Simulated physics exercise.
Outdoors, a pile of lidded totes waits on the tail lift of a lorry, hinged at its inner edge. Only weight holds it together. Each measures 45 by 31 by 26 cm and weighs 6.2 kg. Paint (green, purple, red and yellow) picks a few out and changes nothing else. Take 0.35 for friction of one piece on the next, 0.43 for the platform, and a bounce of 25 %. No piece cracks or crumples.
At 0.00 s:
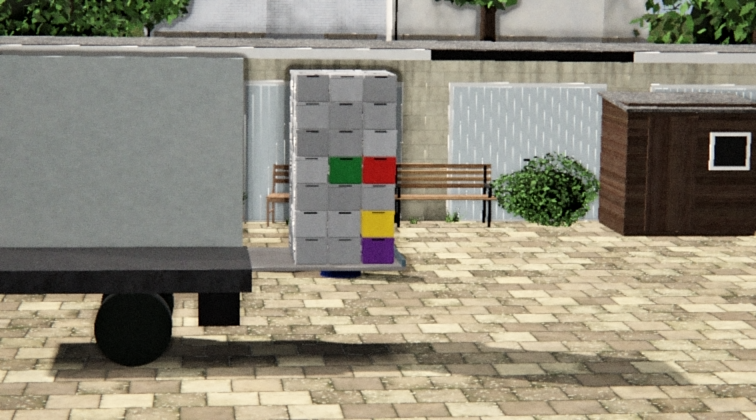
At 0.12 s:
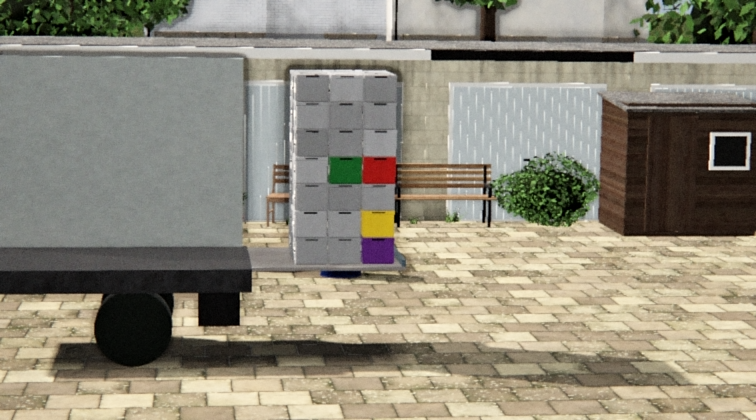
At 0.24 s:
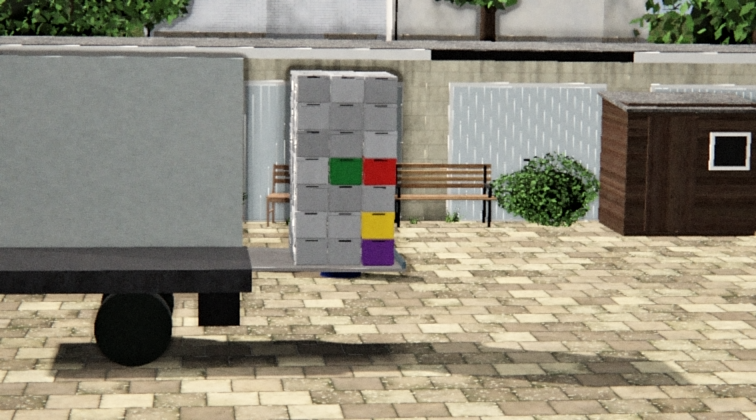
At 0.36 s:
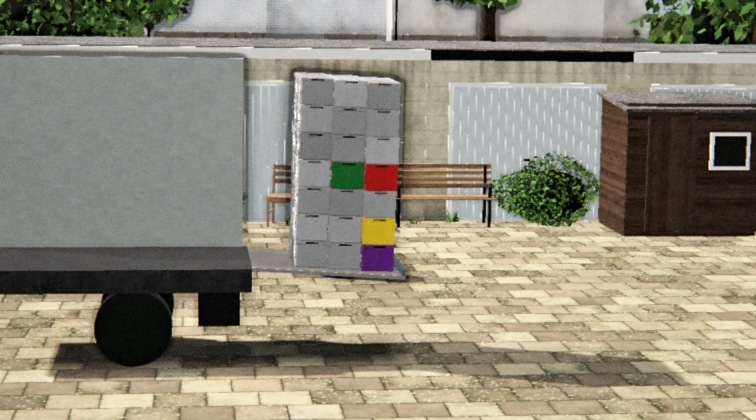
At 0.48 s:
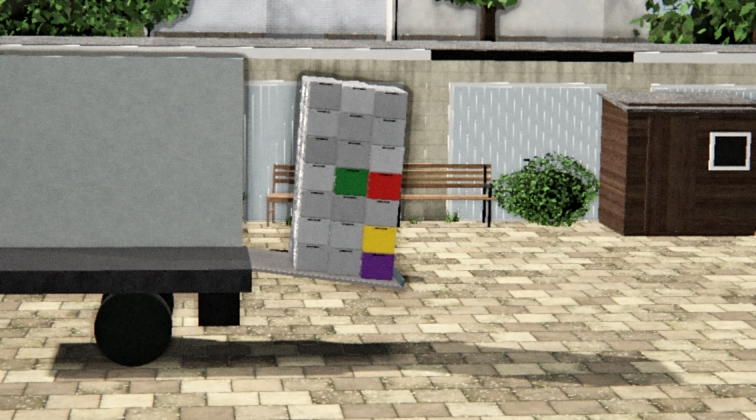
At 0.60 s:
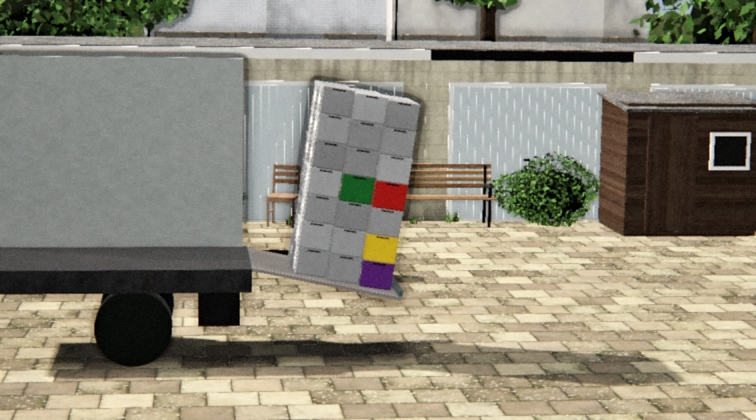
Stack of grey and coloured lidded totes leaning gradually to the right as the lorry's tail lift tilts downward beneath it.
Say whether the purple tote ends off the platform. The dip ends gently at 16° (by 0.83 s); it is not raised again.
That tote stays up there.
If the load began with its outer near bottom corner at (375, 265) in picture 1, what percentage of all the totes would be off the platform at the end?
Then 70 per cent.
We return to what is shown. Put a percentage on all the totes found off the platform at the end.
About 70 per cent.
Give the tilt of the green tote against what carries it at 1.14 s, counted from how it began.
Some 30°.
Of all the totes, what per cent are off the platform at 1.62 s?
70 per cent by then.
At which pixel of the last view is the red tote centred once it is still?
Near (517, 337).
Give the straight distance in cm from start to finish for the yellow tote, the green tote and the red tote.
Yellow 140, green 260, red 220.
Around 0.78 s, slope 16°; none of the 42 totes off the platform, 34 disturbed; purple tote unmoved; green tote tipped 3°.
Around 1.14 s, slope 16°; 20 of the 42 totes off the platform; purple tote tipped 34°; green tote tipped 34°, 8 cm lower.
Around 1.62 s, slope 16°; 30 of the 42 totes off the platform; purple tote tipped 40°; green tote on its side.
Finally (4.1 s), slope 16°; 30 of the 42 totes off the platform; purple tote tipped 40°; green tote on its side; yellow tote on its side. Seen by the last camera, middles, purple tote near (388, 278), green tote near (551, 352).
